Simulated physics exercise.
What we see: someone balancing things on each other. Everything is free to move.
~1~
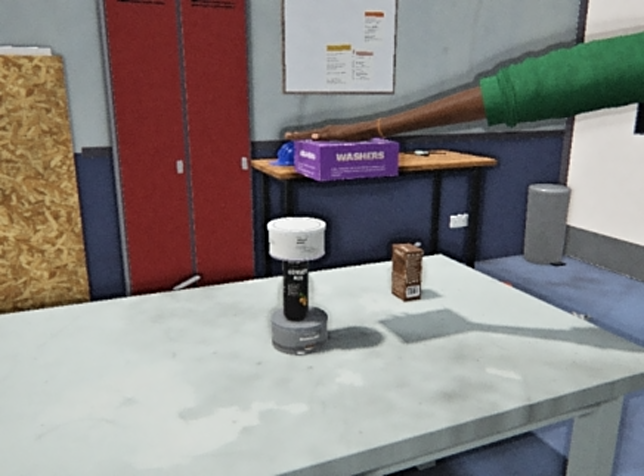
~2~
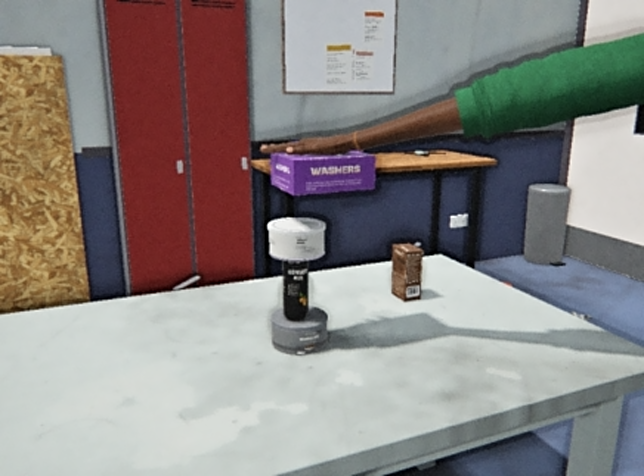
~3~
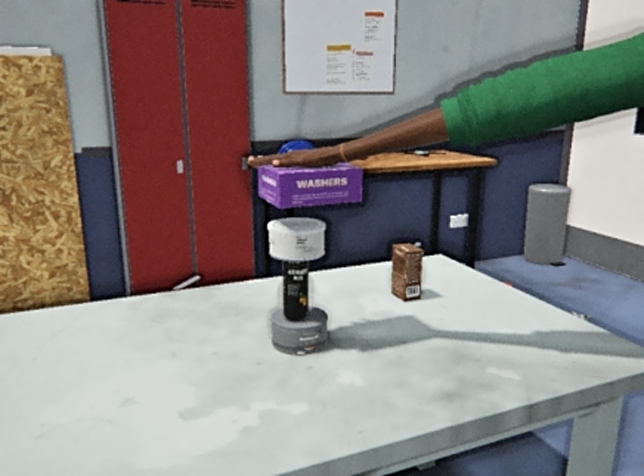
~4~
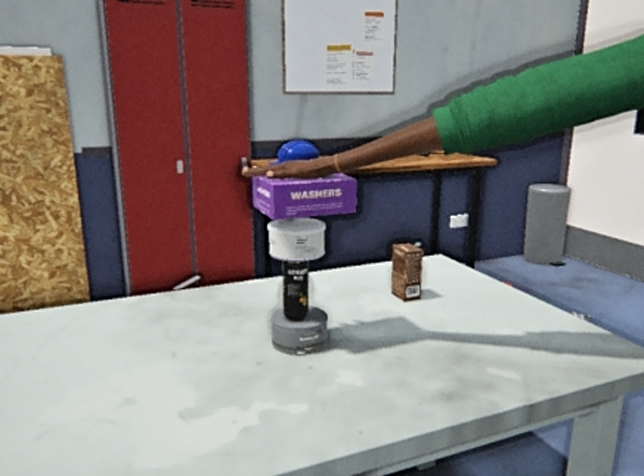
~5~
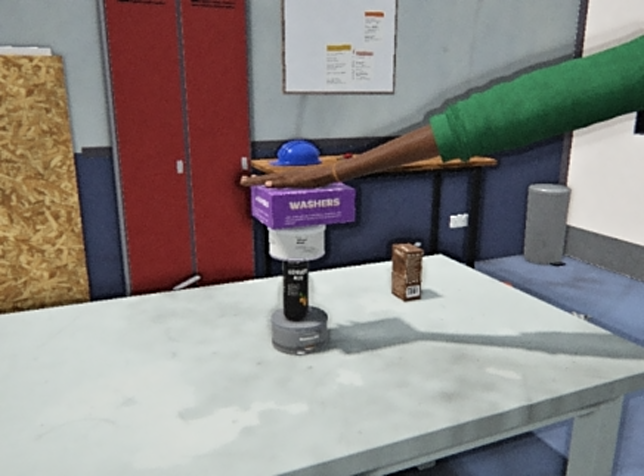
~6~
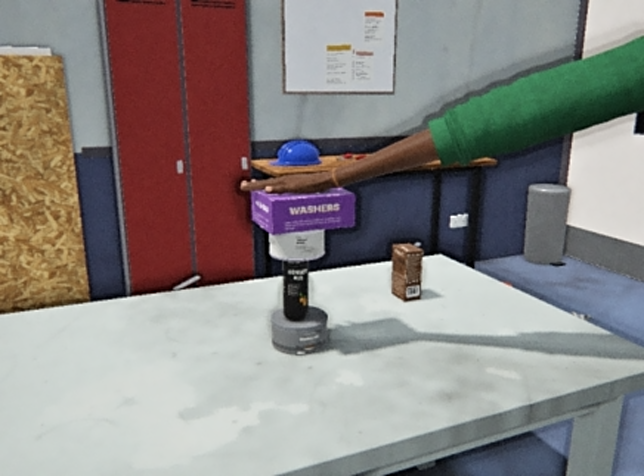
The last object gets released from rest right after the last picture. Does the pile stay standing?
Seems the tower stands.
Then, 0.90 s later than the last frame, all is still.
Then, 2.00 s later than the last frame, purple box resting near (302, 208).
When it is over, all 5 as before. End places, in pixels of the last picture, purple box near (303, 208). The pile stays up.
